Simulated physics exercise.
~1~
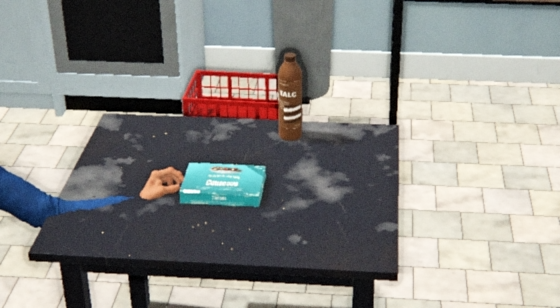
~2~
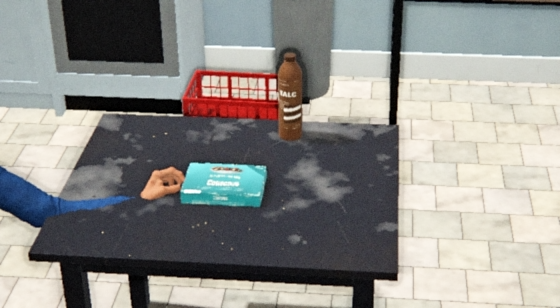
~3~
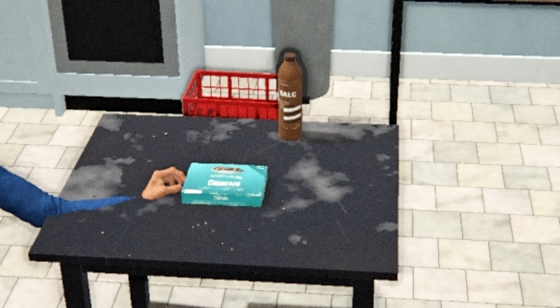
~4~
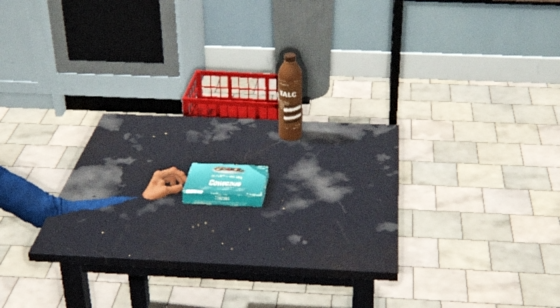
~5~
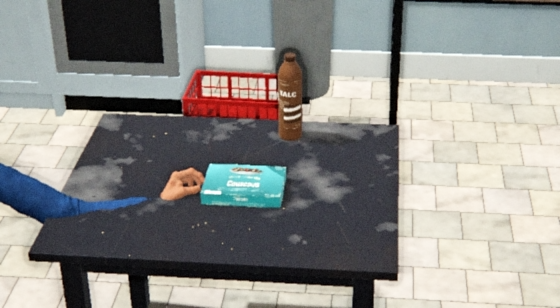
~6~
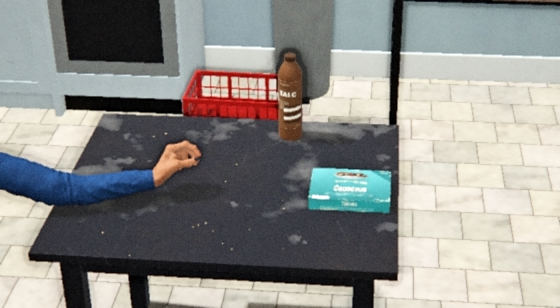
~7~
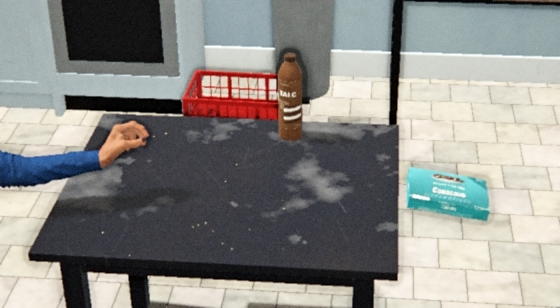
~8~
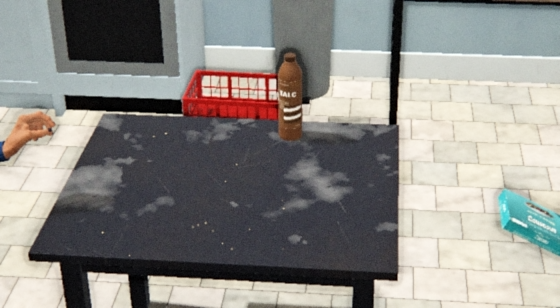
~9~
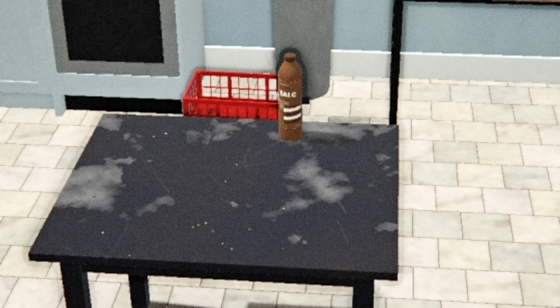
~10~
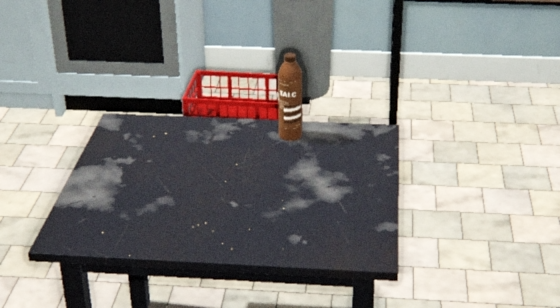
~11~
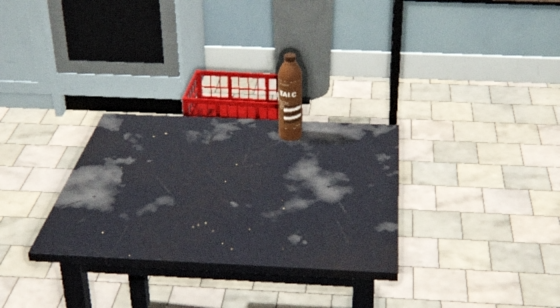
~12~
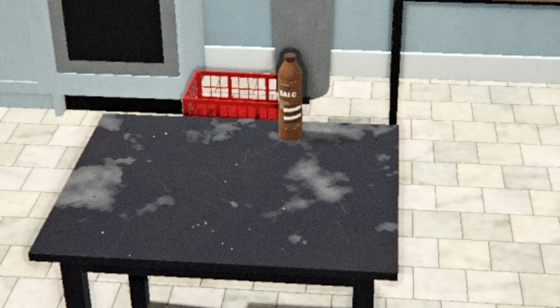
In a room with pale floor tiles and blue-grey walls, a dark, white-smudged table is seen from above at an angle by a still camera. A brown bottle stands near its back edge, a red basket sits on the floor behind, and a hand in a blue sleeve rests against a turquoise packet left of centre. The hand pushes the packet to the right, lets go and draws back. The packet slides across the tabletop, passes the right edge, and tilts as it leaves view. The hand withdraws to the left, leaving the bottle standing alone on the table.
